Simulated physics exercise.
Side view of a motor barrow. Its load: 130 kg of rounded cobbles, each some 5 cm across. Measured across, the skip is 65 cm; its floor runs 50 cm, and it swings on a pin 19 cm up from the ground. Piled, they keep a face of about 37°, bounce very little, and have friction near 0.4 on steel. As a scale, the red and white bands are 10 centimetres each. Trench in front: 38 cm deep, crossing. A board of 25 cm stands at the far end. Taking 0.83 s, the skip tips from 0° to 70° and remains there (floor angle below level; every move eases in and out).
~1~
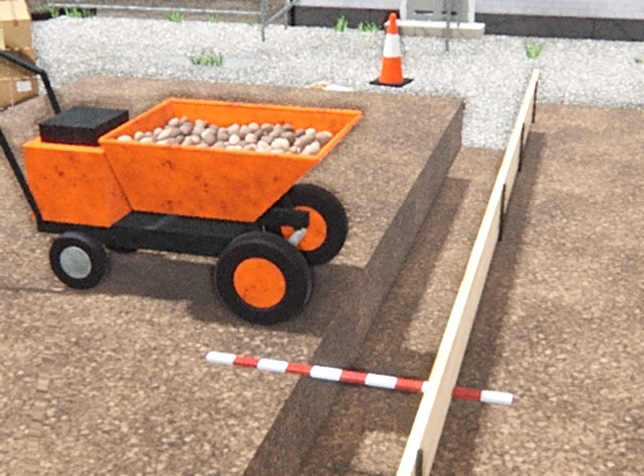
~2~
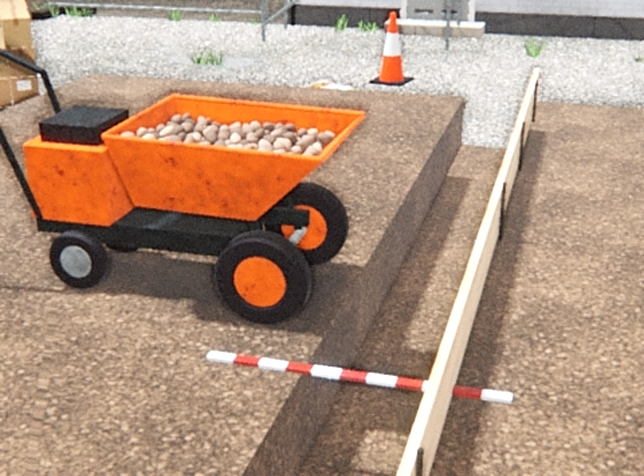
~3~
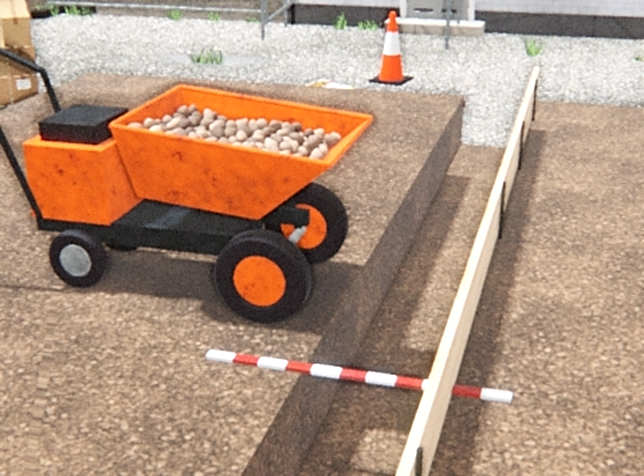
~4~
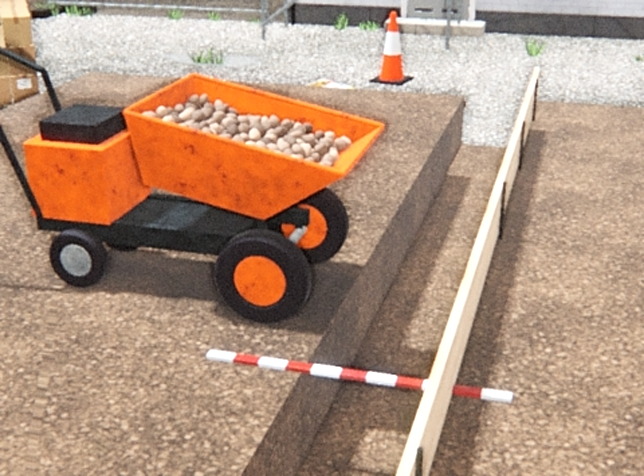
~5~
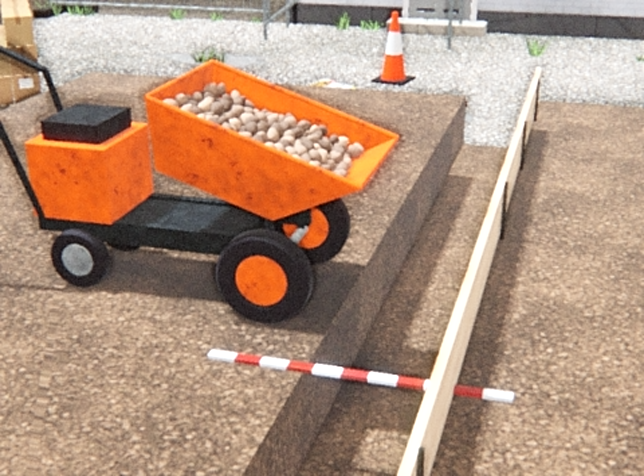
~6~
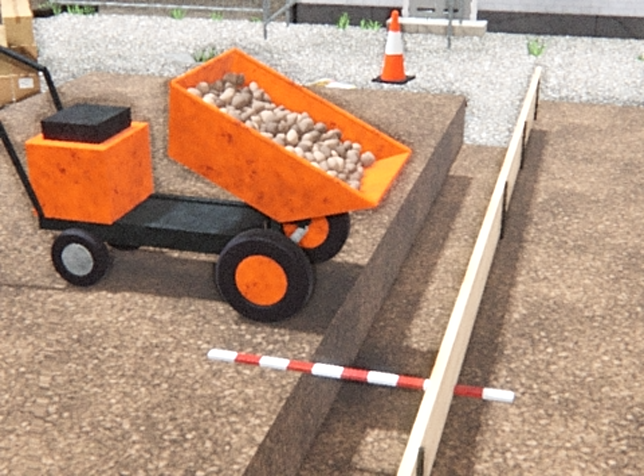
An orange motor barrow stands still as its stone-filled skip tilts steadily down toward the right.
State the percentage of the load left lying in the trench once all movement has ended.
The share left there is about 95 per cent.
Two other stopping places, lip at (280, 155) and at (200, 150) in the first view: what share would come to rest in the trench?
The first gives about 100 percent and the second about 90 percent.
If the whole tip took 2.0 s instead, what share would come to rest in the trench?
It'd be some 100 per cent.
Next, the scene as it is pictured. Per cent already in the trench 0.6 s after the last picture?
Close to 30 per cent has got there by then.
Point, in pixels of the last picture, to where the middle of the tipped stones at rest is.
(428, 376).
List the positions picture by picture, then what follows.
The skip is at 0°, its lip at (318, 160); the top of the load is at (249, 135), in the first picture.
The skip is at 1°, its lip at (322, 160); the top of the load is at (234, 131), in the second picture.
The skip is at 5°, its lip at (331, 165); the top of the load is at (210, 123), in the third picture.
The skip is at 11°, its lip at (344, 174); the top of the load is at (199, 109), in the fourth picture.
The skip is at 19°, its lip at (361, 188); the top of the load is at (211, 98), in the fifth picture.
Lip at (376, 205), floor tilted 27°, highest stones at (229, 88), in the sixth picture.
Then, 0.3 s after the last picture the floor is at 59°, 100 % in the skip; the foremost stones are at (404, 241).
Then, 0.6 s after the last picture the floor is at 70°, 71 % in the skip, 28 % in the trench; the foremost stones are at (472, 264).
Then, 0.9 s after the last picture the floor is at 70°, 25 % in the skip, 70 % in the trench, 5 % past the trench; the foremost stones are at (590, 316).
Then, 2.9 s after the last picture the floor is at 70°, 0 % in the skip, 95 % in the trench, 5 % past the trench; the foremost stones are past the picture's edge.
